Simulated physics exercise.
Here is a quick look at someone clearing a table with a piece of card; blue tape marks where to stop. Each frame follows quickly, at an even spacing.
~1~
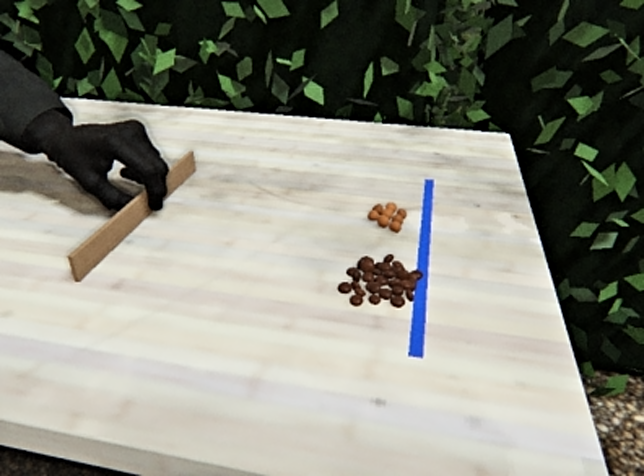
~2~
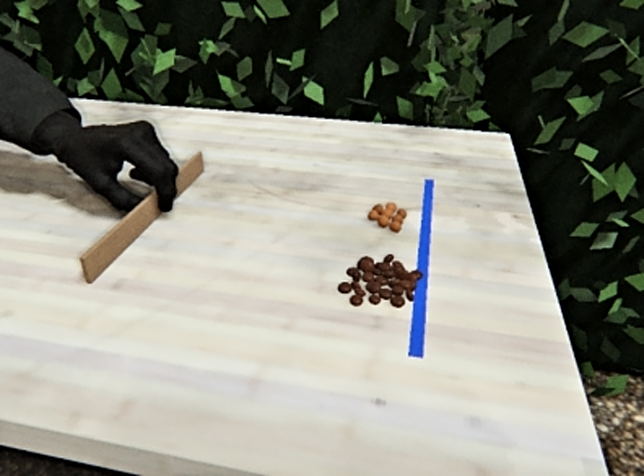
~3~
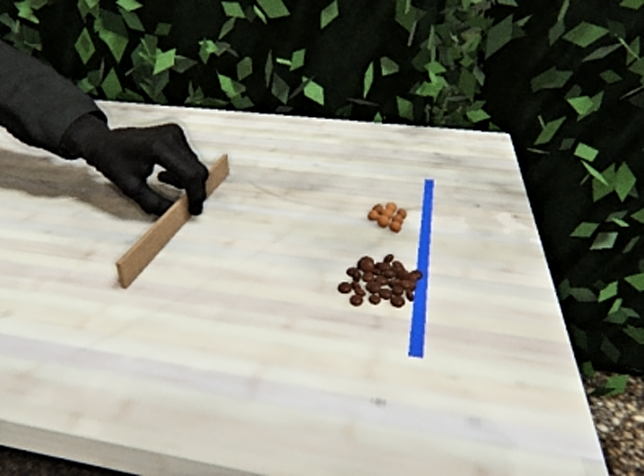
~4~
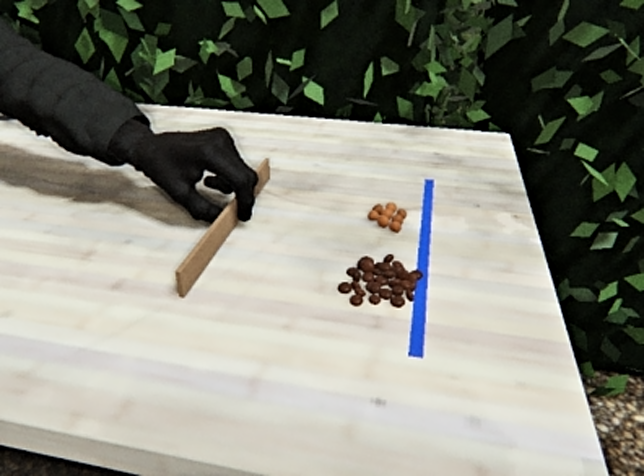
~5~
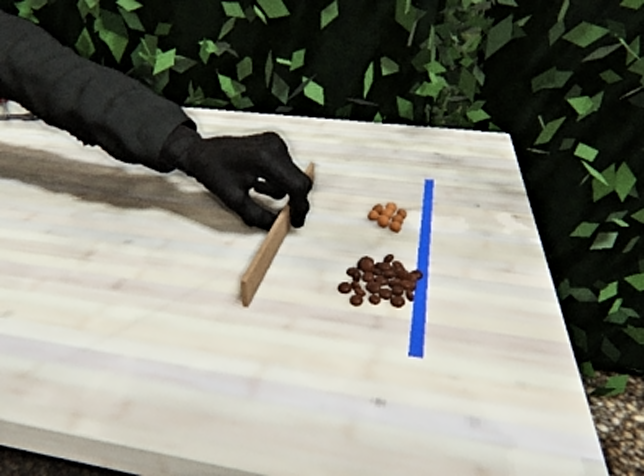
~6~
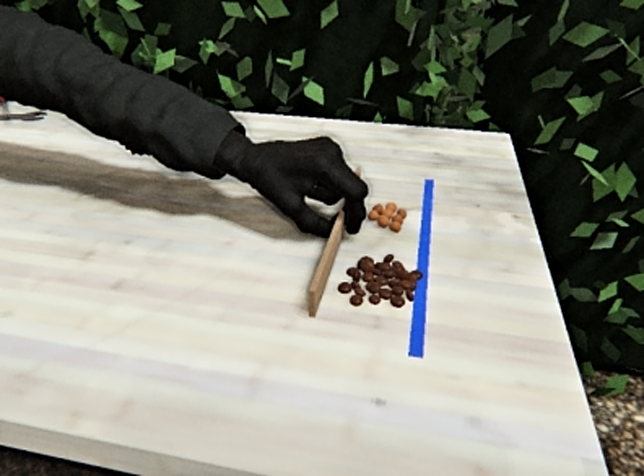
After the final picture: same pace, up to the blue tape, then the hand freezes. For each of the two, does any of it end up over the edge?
One by one: The nearer lot will fail to stay fully on the surface. The farther lot will fail to stay fully on the surface.
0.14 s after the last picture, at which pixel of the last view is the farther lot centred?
About (482, 220).
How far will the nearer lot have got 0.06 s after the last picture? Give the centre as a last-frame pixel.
Estimated centre: (412, 283).
Then, 0.06 s later than the last frame, piece of card still moving, near (401, 223); nearer lot all on the table, its front near (433, 290); farther lot all on the table, its front near (434, 210).
Then, 0.14 s later than the last frame, piece of card stopped at the blue tape; nearer lot all on the table, its front near (507, 244); farther lot all on the table, its front near (510, 219).
Then, 0.42 s later than the last frame, piece of card stopped at the blue tape; nearer lot roughly half over the edge; farther lot every one over the edge.
When it is over, piece of card stopped at the blue tape; nearer lot roughly half over the edge; farther lot every one over the edge.
